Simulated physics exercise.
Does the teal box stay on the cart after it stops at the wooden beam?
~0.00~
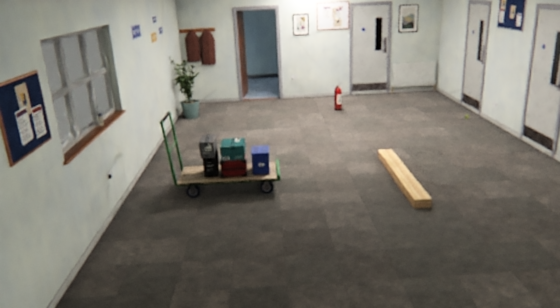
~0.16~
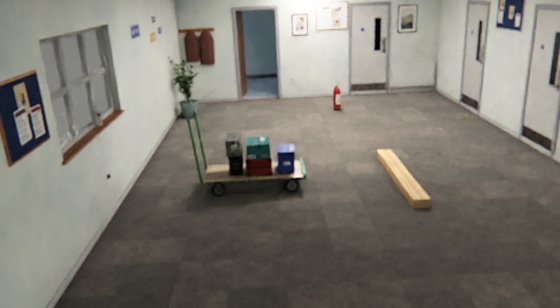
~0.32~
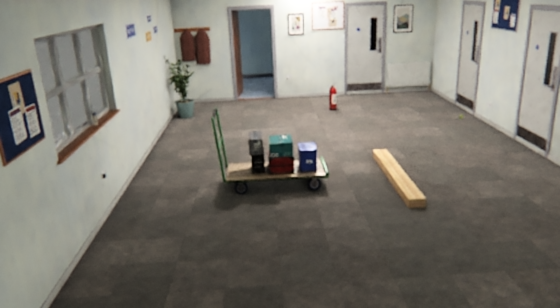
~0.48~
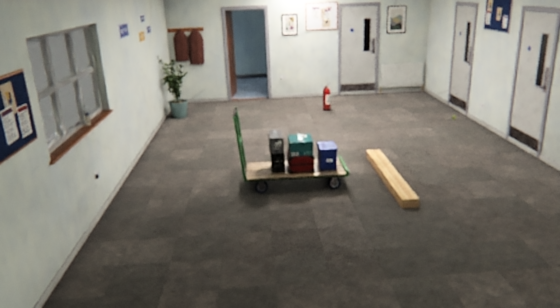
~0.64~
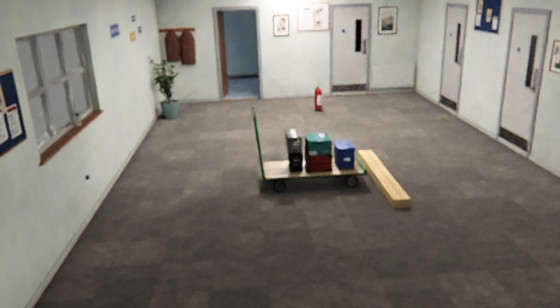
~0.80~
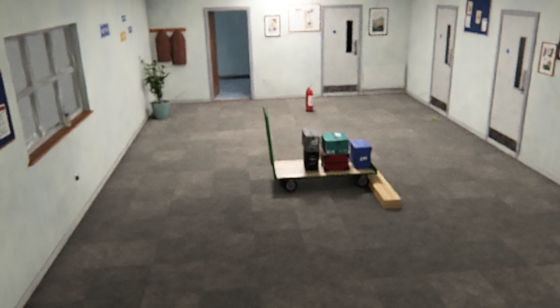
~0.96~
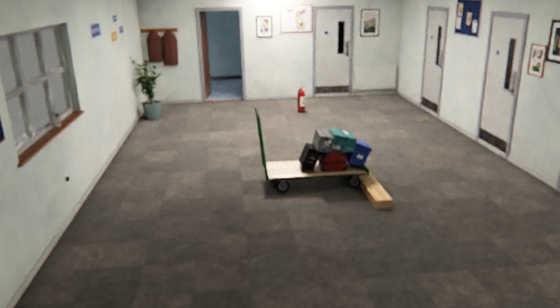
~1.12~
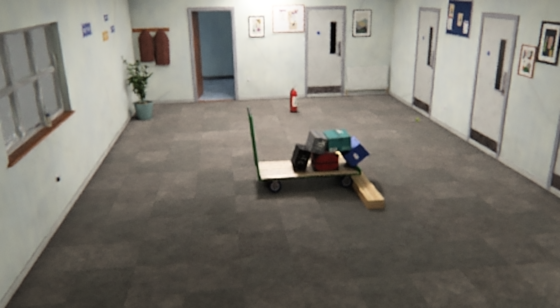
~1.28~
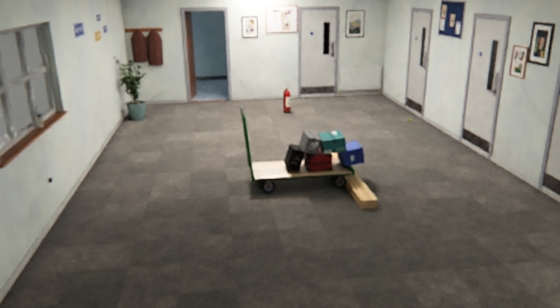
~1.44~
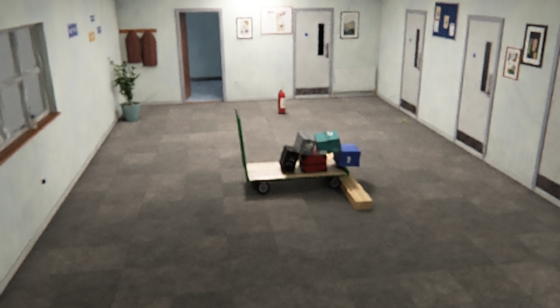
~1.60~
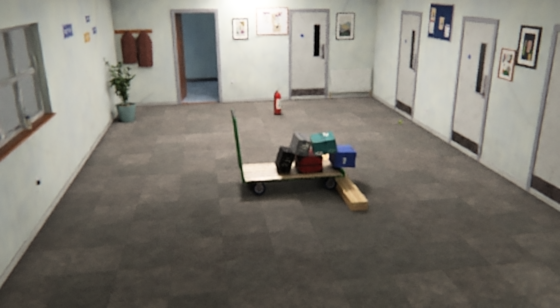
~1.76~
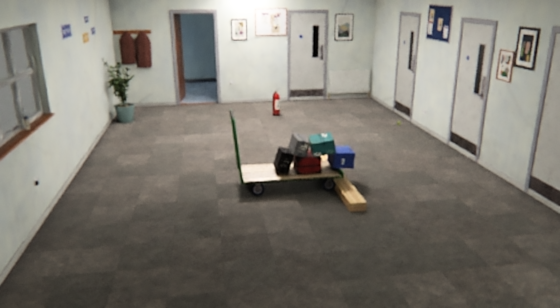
Yes, the teal box shifts forward and tilts, but it stays on the cart, resting among the other boxes.
A flat cart with a green handle rolled right across a room, carrying a small stack of boxes, and stopped against a wooden beam. The load lurched forward, and the blue box ended on its side past the front edge while the others stayed aboard.
